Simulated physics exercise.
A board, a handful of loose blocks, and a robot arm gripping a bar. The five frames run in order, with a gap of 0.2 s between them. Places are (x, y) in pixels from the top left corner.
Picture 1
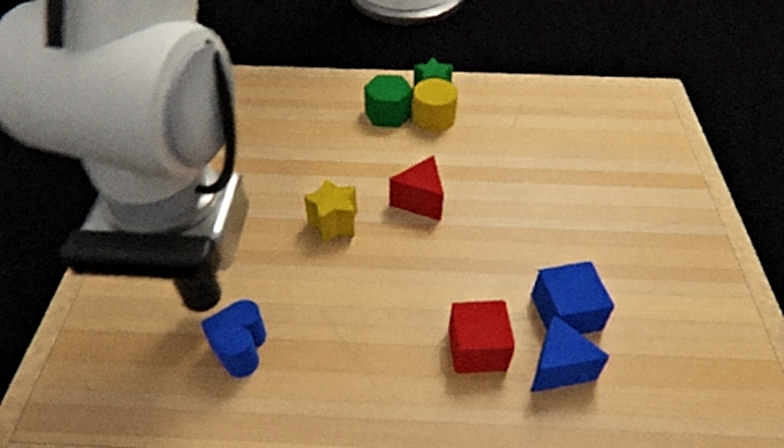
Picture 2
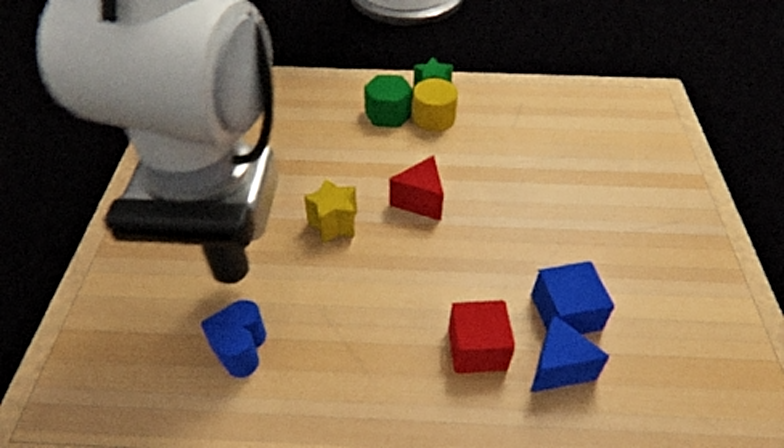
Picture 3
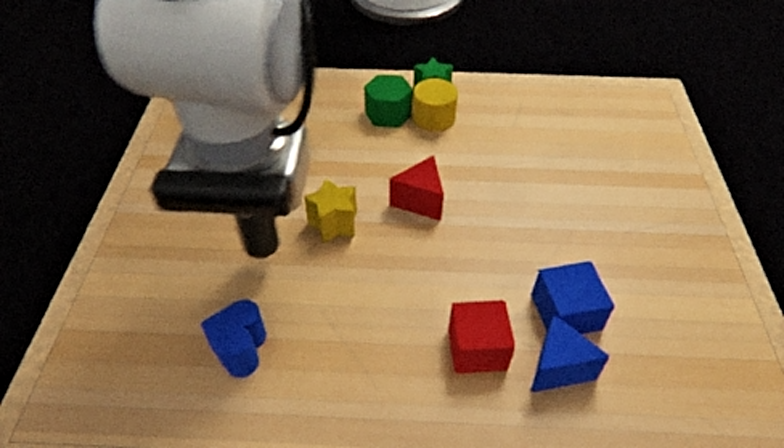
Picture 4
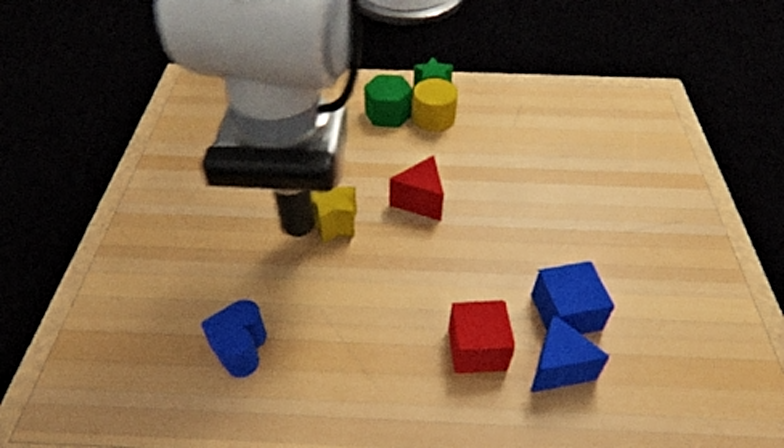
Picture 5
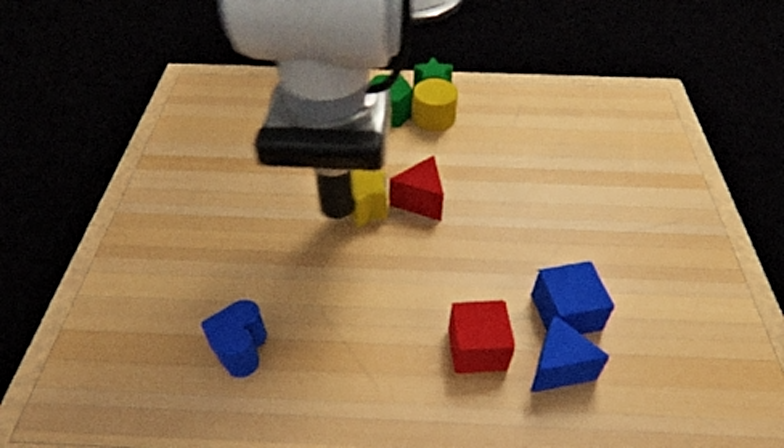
In this clip, a robot arm holding a dark bar moves up and to the right over a wooden board of colored blocks, then pushes the yellow star-shaped block a short way right, close to the red triangular piece.
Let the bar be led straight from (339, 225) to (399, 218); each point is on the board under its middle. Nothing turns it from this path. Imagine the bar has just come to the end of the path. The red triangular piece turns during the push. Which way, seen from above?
From overhead, clockwise.
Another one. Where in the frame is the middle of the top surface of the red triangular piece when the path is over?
I'd say the red triangular piece ends with its top centre at (438, 163).
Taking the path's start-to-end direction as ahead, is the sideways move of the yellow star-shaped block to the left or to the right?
Left side.
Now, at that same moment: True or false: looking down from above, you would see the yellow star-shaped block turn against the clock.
True - the claim holds.
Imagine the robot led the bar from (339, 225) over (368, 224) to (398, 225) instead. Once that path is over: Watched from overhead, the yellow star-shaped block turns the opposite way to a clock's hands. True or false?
The claim holds.
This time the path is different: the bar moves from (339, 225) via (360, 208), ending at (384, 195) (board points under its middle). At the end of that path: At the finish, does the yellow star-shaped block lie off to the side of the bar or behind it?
No
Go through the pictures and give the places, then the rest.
In the first picture, tip of the bar at (202, 297), middles of tops, yellow star-shaped block at (332, 197), red triangular piece at (422, 175).
In the second picture, bar at (230, 270), nothing pushed.
In the third picture, bar at (262, 245), nothing pushed.
In the fourth picture, bar at (298, 224), nothing pushed.
In the fifth picture, bar at (337, 207), yellow star-shaped block at (364, 182), red triangular piece at (422, 175).
What follows on the original path. Halfway along, bar at (369, 203); yellow star-shaped block at (384, 172), turned 25° anticlockwise; red triangular piece at (431, 171), turned 25° clockwise.
At the end, bar at (399, 199); yellow star-shaped block at (395, 167), turned 55° anticlockwise; red triangular piece at (438, 163), turned 55° clockwise.
